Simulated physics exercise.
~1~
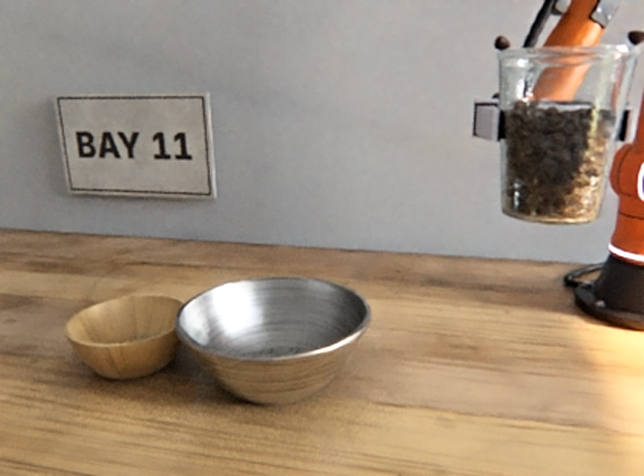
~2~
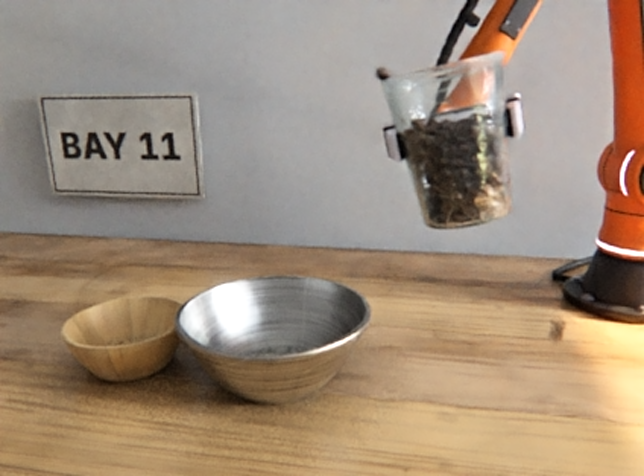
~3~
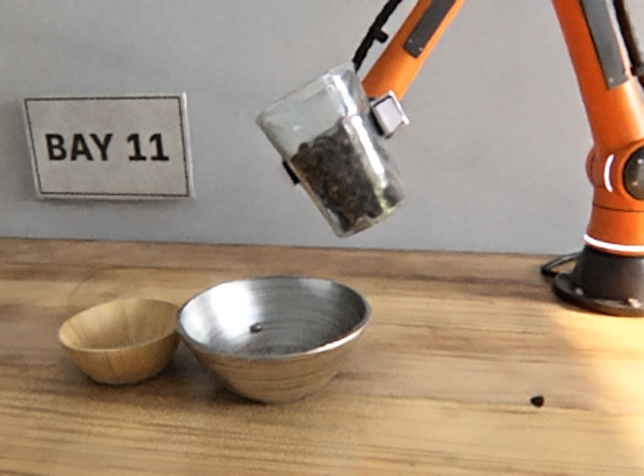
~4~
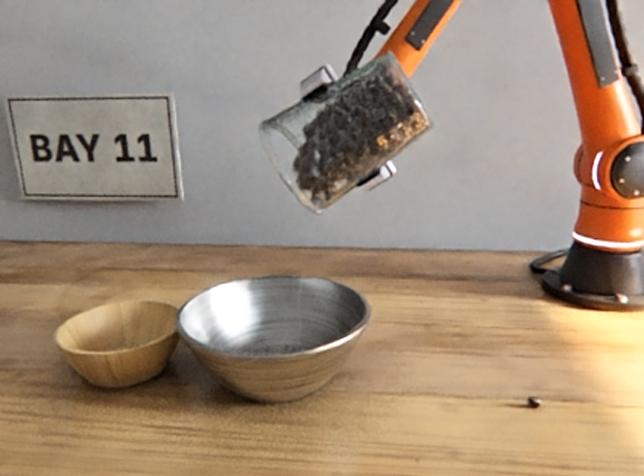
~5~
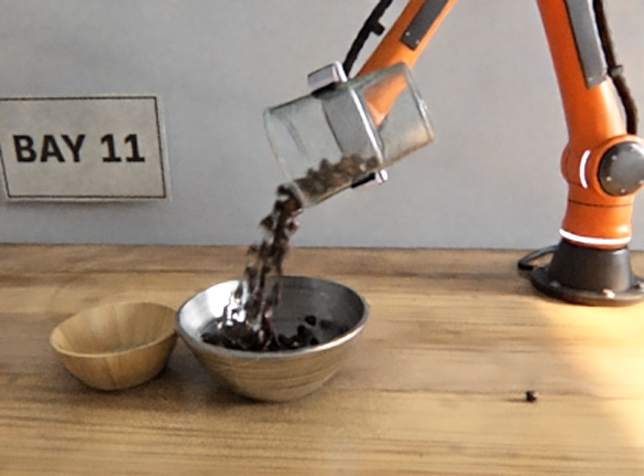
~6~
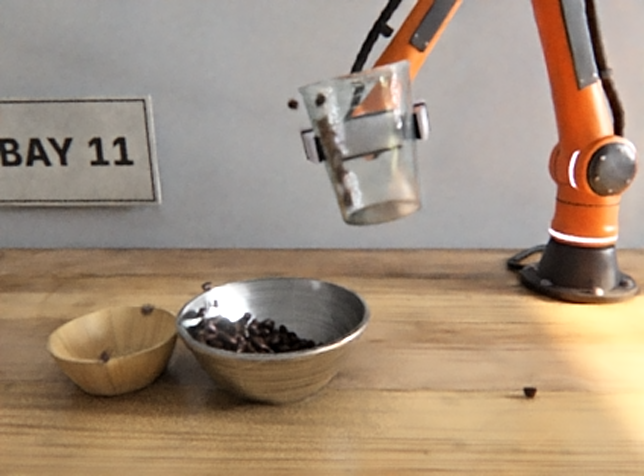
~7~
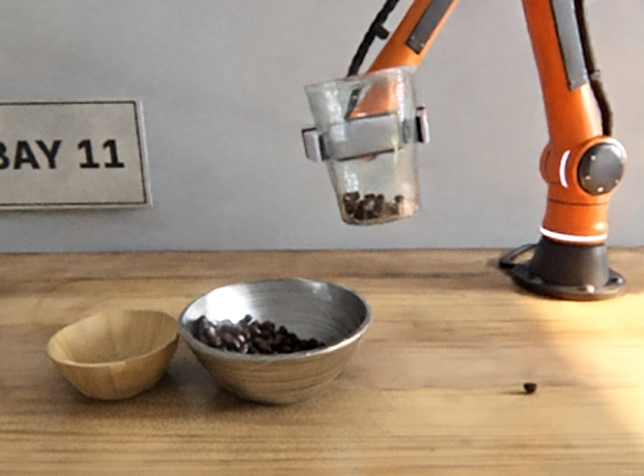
A robot arm tips dark beans from a clear beaker into a metal bowl, leaving some behind.
